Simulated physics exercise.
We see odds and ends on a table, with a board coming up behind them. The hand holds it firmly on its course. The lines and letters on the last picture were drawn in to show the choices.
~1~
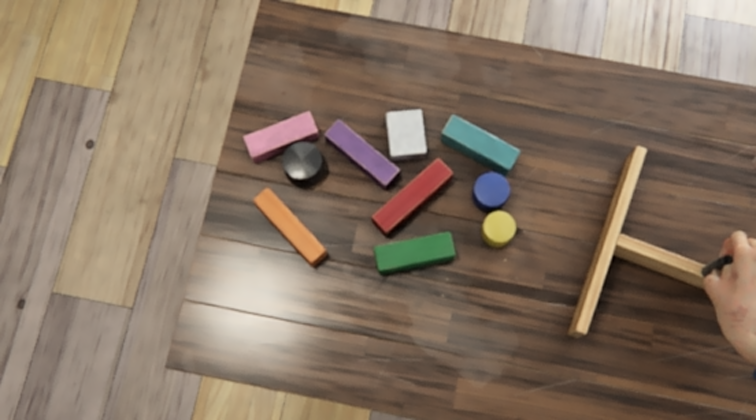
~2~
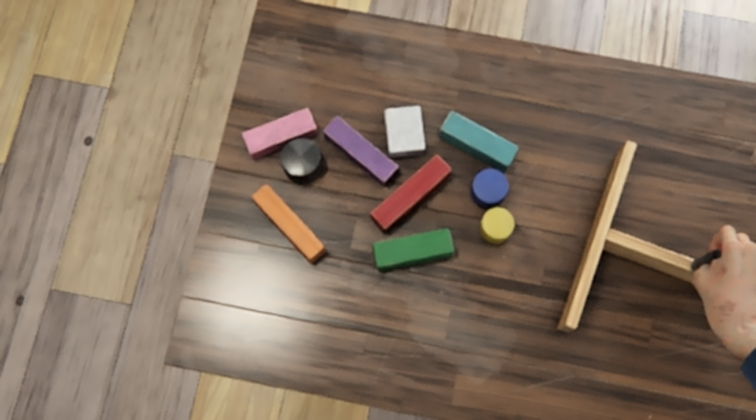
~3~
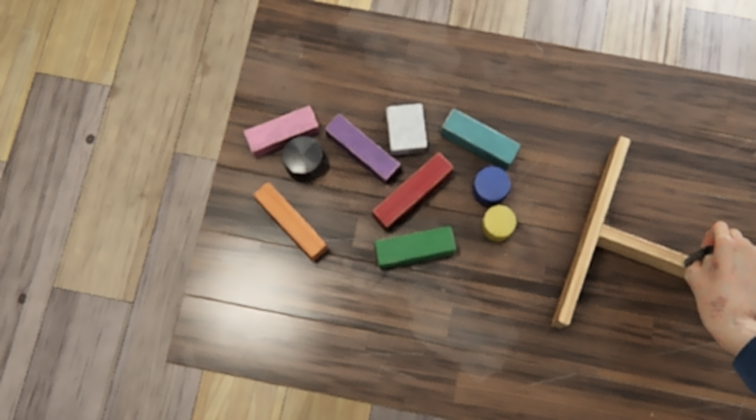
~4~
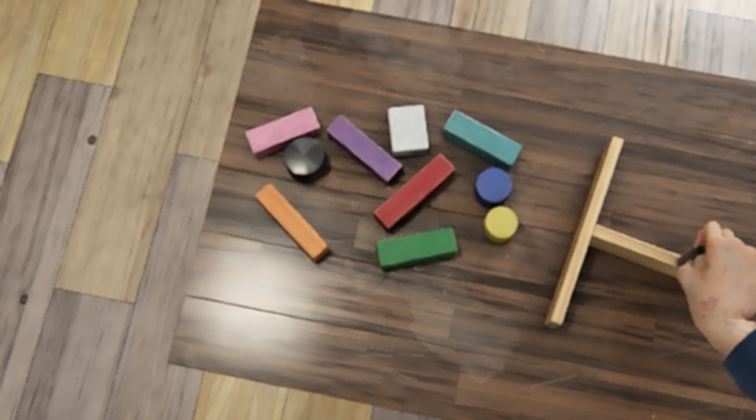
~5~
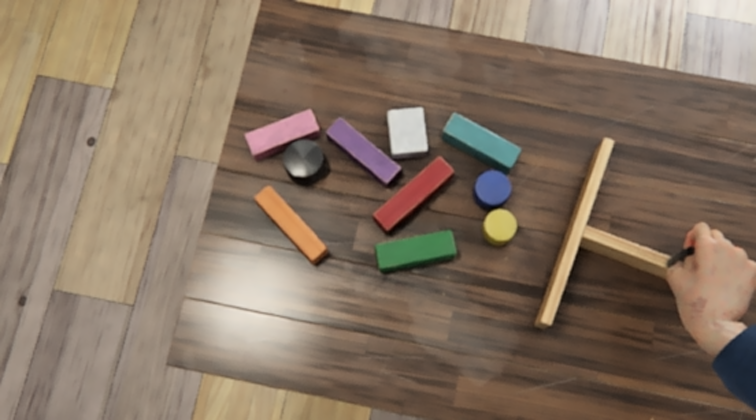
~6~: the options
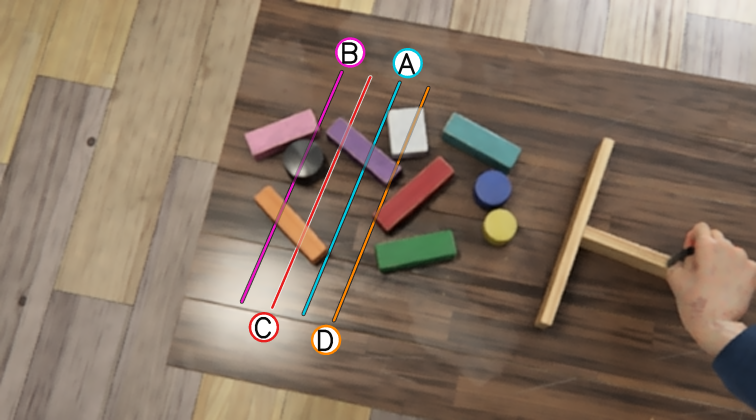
A T-shaped wooden board, gripped at its stem by a hand at the right edge, lies on a dark wooden table seen from above, with pale plank flooring around it. To its left sit pink, purple, red, orange, green and turquoise bars, a white block, and black, blue and yellow round pieces. The hand slides the board slowly leftward while the scattered objects stay put and the view shifts very slightly.
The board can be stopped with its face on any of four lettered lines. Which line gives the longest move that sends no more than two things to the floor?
No farther than B.
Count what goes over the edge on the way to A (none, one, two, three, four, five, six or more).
The count is none.
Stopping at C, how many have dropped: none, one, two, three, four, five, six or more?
In all, none.
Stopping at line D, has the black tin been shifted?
Yes.
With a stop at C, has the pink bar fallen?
No.
On the copy, A at (353, 195); B at (293, 183); C at (323, 189); D at (383, 200).
On B. First, board (475, 209); turquoise bar (452, 137); white block (397, 132).
Then, board (371, 189); pink bar (271, 125); black tin (279, 161).
Finally, board (295, 174); black tin over the edge; pink bar over the edge; two fallen.
By contrast, A is within the limit but short; C is within the limit but short; D is within the limit but short.
